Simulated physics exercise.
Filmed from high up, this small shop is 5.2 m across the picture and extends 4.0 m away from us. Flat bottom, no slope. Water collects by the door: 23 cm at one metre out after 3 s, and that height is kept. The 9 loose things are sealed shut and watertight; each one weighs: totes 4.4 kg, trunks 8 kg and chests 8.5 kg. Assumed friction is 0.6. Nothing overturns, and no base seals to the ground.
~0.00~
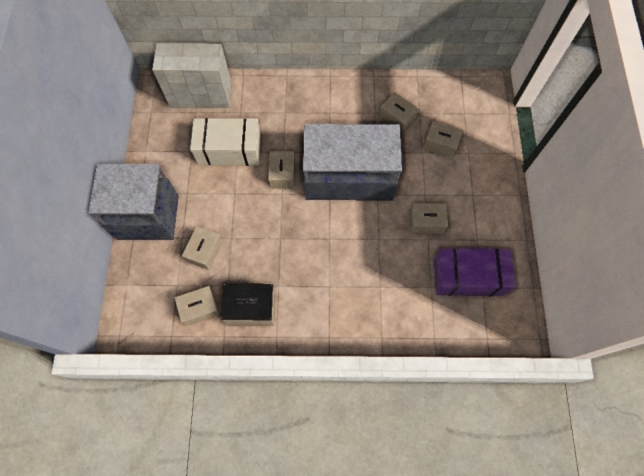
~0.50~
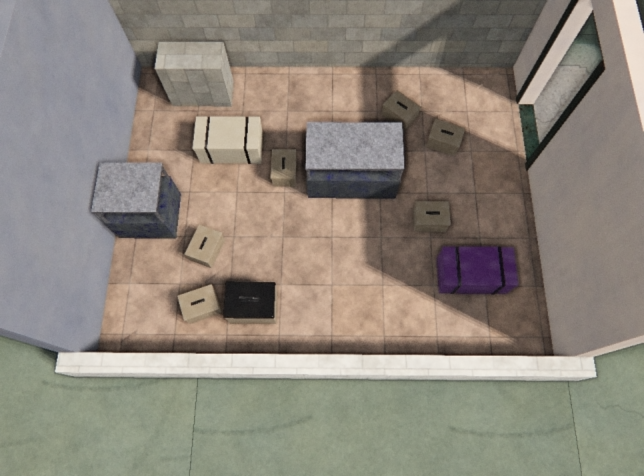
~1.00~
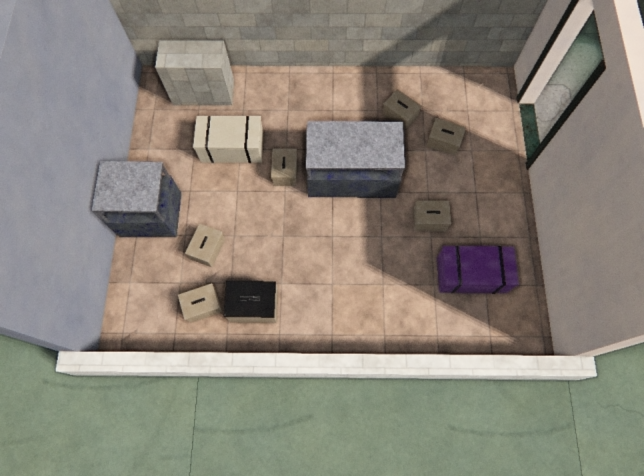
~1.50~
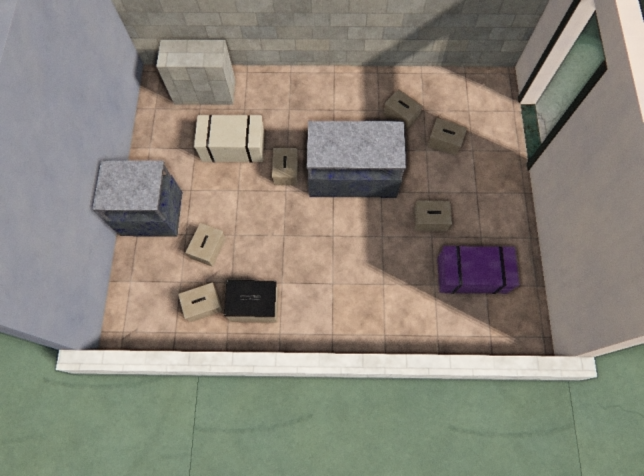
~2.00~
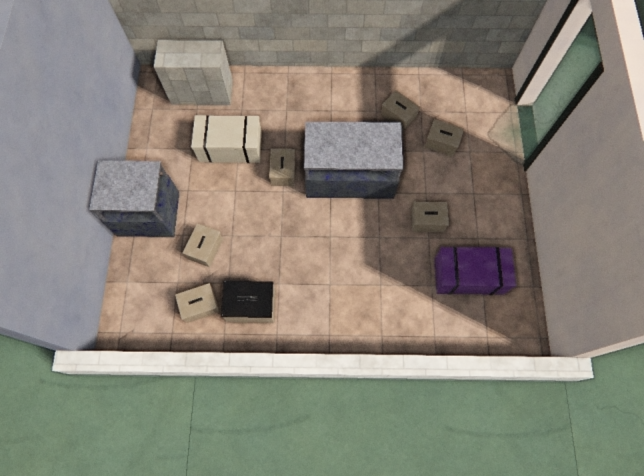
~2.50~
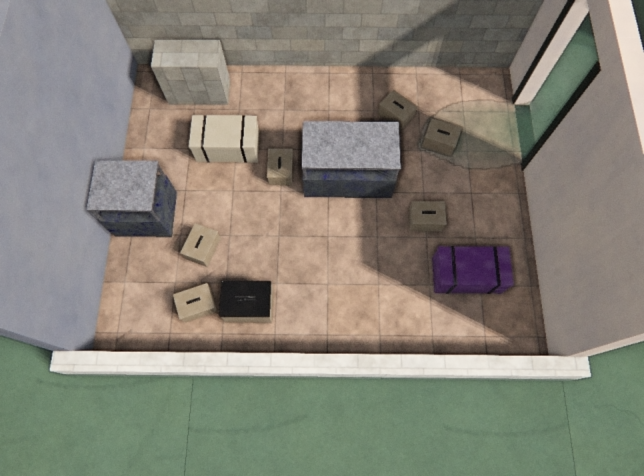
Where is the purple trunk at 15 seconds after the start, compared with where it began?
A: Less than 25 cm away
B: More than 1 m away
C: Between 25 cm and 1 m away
Option C: Between 25 cm and 1 m away.
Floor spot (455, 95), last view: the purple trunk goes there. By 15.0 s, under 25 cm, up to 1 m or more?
Here it heads a good way off.
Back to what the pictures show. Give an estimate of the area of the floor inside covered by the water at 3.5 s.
Wet: Near 4.0 m2.
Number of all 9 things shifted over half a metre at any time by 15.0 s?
The number is 9.
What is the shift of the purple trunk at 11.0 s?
20 cm, give or take.
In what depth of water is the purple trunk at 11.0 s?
3 cm or so.
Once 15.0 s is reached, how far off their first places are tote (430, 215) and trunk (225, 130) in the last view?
First 200 cm, then 200 cm.
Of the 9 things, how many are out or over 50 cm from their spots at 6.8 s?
Answer: 4.
After 3.5 s the purple trunk is near (475, 266), 0.0 m from its start, aground; 0 afloat.
After 6.8 s the purple trunk is near (482, 279), 0.2 m from its start, aground; 1 afloat.
After 11.0 s the purple trunk is near (492, 277), 0.2 m from its start, afloat; 8 afloat.
After 15.0 s the purple trunk is near (475, 207), 0.7 m from its start, afloat; 9 afloat.
